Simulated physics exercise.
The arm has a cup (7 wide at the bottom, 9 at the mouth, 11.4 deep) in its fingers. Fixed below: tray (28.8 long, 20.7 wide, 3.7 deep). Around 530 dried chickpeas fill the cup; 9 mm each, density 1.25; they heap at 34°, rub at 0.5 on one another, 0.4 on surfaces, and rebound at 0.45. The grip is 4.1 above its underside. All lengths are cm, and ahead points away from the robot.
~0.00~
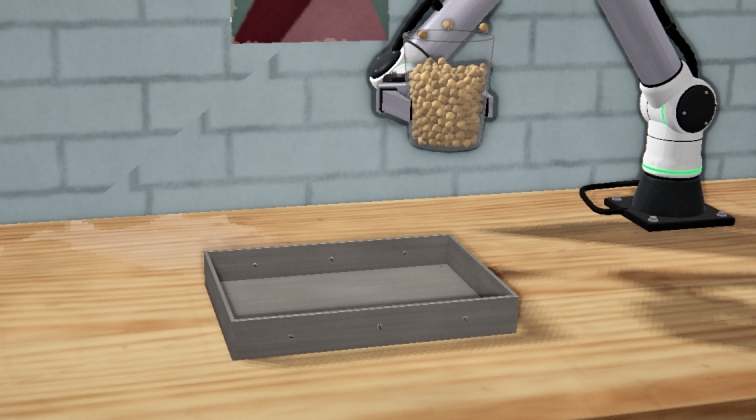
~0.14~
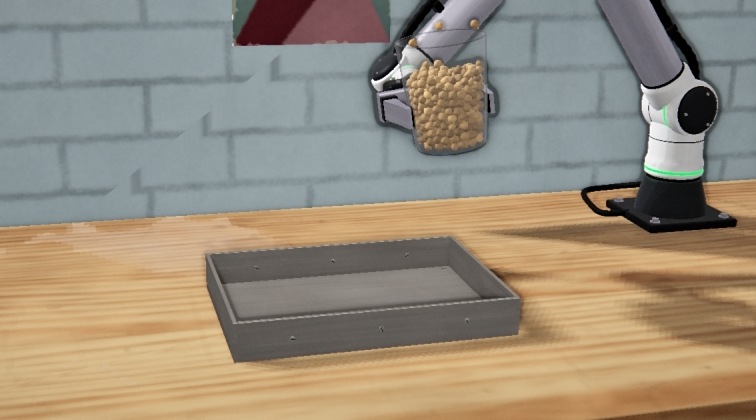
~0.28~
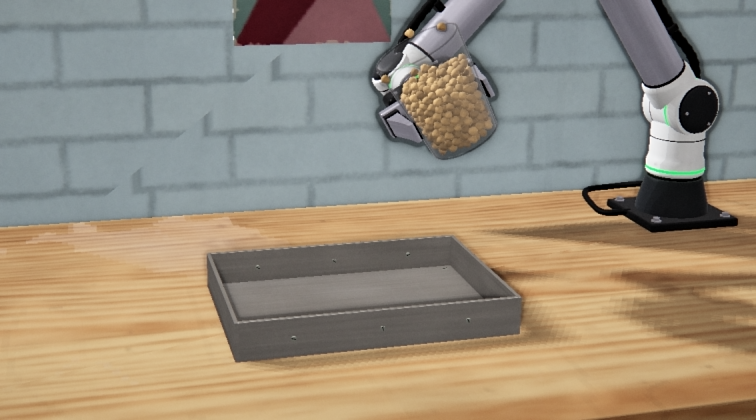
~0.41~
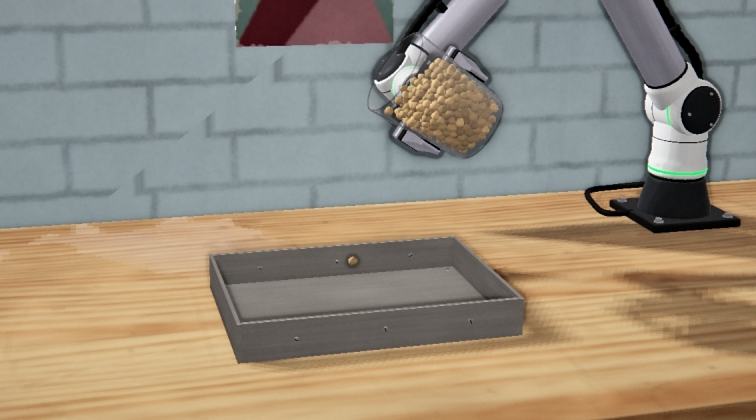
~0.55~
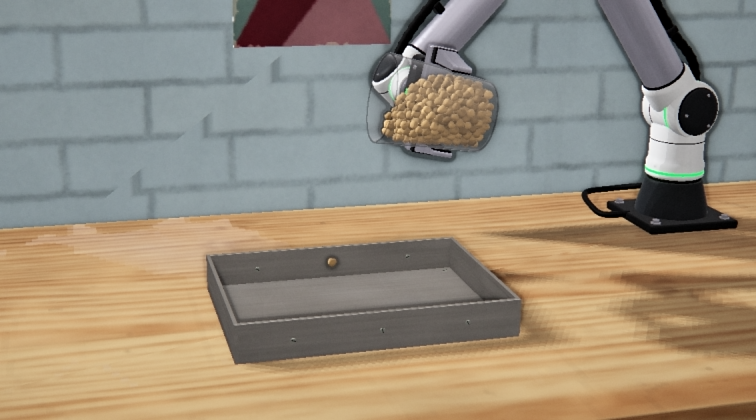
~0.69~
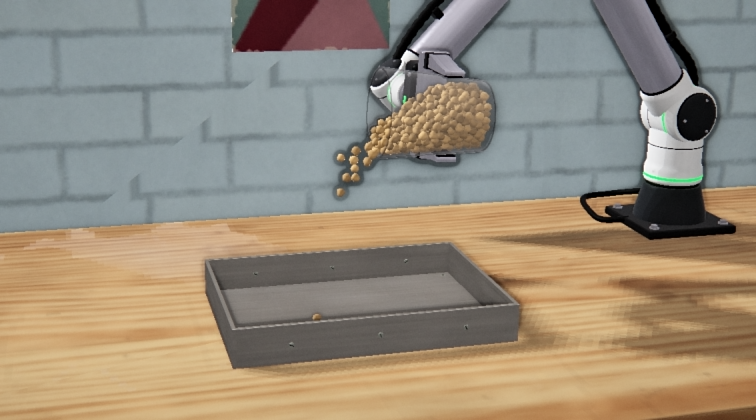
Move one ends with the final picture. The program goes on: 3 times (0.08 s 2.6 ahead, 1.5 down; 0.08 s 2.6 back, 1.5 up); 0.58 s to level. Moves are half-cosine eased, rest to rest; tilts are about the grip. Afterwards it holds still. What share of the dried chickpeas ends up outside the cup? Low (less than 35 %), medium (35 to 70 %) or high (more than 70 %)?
A medium share, 35 to 70 %, ends outside the cup.
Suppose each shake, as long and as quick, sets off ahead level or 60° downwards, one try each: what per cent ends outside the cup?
About 80 and 40 per cent.
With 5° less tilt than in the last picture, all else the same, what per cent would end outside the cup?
Then about 45 per cent.
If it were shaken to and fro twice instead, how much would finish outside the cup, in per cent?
Then about 50 per cent.
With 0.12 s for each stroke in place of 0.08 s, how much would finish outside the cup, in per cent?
It would be near 55 per cent.
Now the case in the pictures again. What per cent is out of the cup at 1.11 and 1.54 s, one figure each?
In turn: 40, 55.
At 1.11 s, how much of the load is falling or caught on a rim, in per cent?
Roughly 8 per cent.
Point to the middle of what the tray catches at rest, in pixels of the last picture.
At about (275, 314).
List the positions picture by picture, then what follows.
In the first frame, cup middle at (447, 92), level; upper third of the load around (447, 80), from x 415 to 485, top at y 25; 531 in the cup.
In the second frame, cup middle at (446, 94), tilted 8° forward; upper third of the load around (447, 82), from x 410 to 480, top at y 25.
In the third frame, cup middle at (442, 96), tilted 30° forward; upper third of the load around (447, 84), from x 385 to 490, top at y 25; 530 in the cup, 1 in flight or on a rim.
In the fourth frame, cup middle at (439, 101), tilted 56° forward; upper third of the load around (444, 89), from x 355 to 495, top at y 65; 530 in the cup, 1 in the tray.
In the fifth frame, cup middle at (435, 108), tilted 78° forward; upper third of the load around (447, 94), from x 330 to 490, top at y 80; 530 in the cup, 1 in the tray.
In the sixth frame, cup middle at (433, 115), tilted 86° forward; upper third of the load around (452, 104), from x 315 to 490, top at y 85; 523 in the cup, 1 in the tray, 7 in flight or on a rim.
After 1.11 s, tilted 86° forward, highest piece 21 above the table; 306 in the cup, 182 in the tray, 43 in flight or on a rim.
After 1.54 s, tilted 25° forward, highest piece 27 above the table; 299 in the tray, 231 in the cup, 1 in flight or on a rim.
After 1.95 s, level, highest piece 25 above the table; 300 in the tray, 231 in the cup.
After 3.00 s, level, highest piece 25 above the table; 300 in the tray, 231 in the cup.
At rest, 300 in the tray, 231 in the cup. That is 56 % outside the cup.
